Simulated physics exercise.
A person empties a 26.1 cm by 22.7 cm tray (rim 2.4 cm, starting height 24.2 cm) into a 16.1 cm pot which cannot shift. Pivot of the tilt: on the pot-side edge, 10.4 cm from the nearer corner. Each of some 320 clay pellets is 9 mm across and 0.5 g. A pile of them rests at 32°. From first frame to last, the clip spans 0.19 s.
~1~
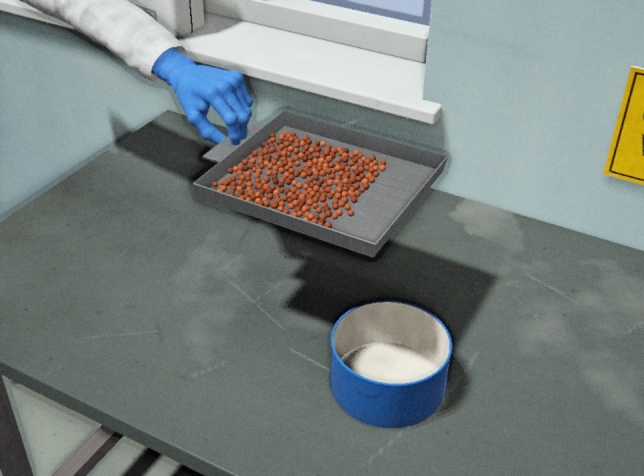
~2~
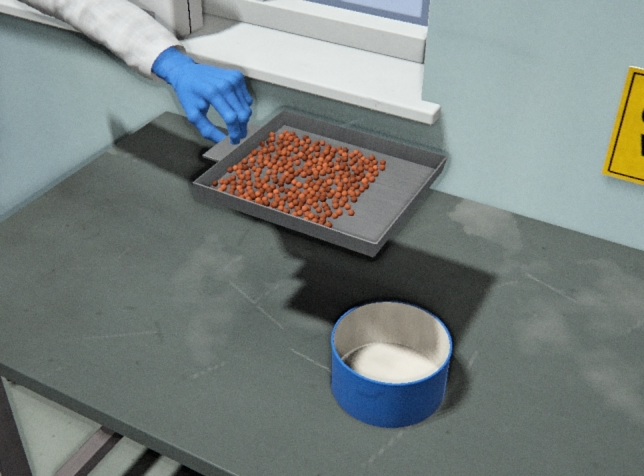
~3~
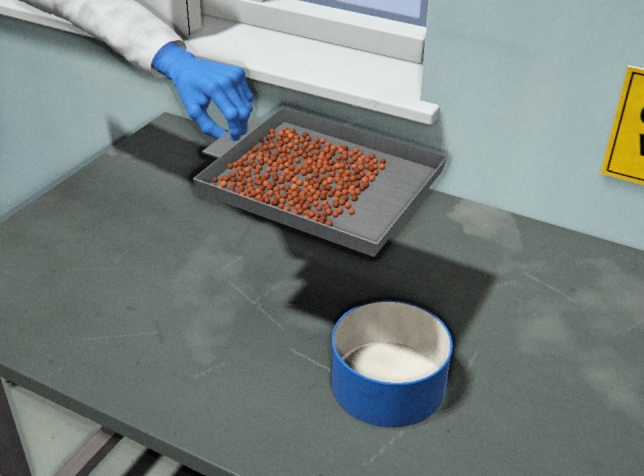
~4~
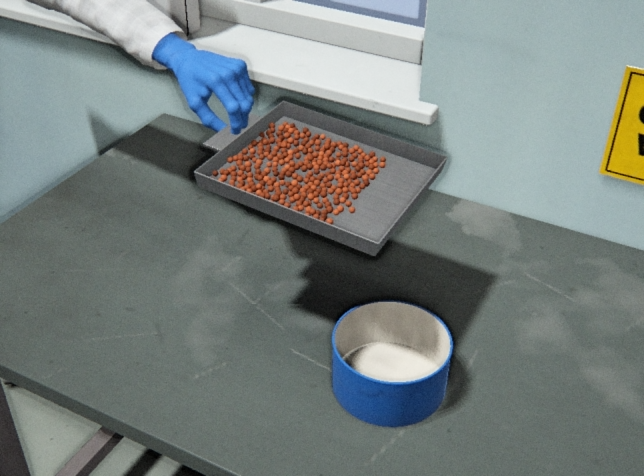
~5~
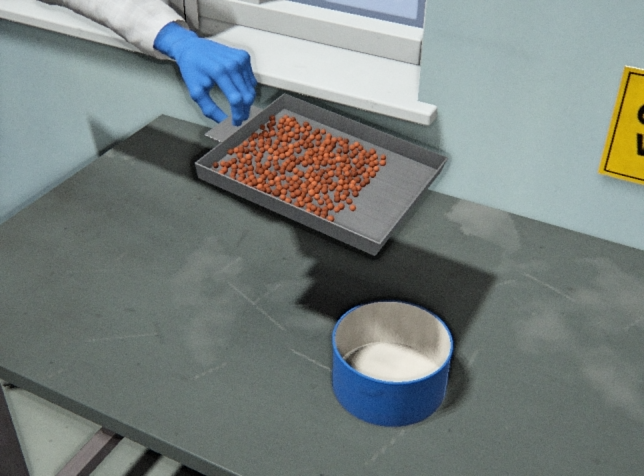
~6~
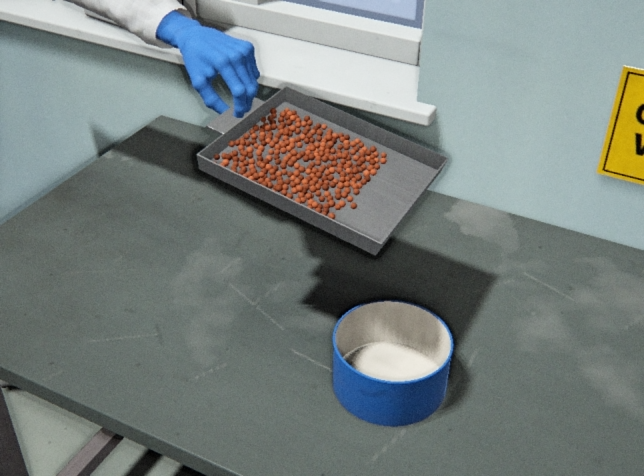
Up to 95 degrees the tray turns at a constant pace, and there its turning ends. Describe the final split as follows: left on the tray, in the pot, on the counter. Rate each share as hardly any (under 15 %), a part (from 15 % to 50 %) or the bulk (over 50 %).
Left on the tray: Hardly any; pot: A part; counter: The bulk.
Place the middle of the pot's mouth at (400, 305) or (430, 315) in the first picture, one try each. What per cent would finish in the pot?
That gives roughly 35 per cent and then 65 per cent.
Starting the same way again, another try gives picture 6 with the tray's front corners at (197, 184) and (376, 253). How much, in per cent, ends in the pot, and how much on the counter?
Pot: 60, counter: 40.
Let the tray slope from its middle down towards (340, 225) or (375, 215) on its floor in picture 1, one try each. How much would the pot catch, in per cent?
That would be close to 75 per cent and then close to 80 per cent.
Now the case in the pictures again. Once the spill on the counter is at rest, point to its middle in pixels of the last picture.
(479, 340), about.
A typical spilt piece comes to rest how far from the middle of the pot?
18 cm.
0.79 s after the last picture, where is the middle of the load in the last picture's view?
Look about (414, 199) in the last view.
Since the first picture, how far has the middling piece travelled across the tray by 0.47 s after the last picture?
About 12 cm.
Then, 0.47 s after the last picture, tilt 51 degrees; the tray holds 100 %, the pot 0 %.
Then, 0.79 s after the last picture, tilt 78 degrees; the tray holds 80 %, the pot 0 %.
Then, 1.20 s after the last picture, tilt 95 degrees; the tray holds 40 %, the pot 5 %.
In the end, tray 0 %, pot 30 %, counter 70 %.
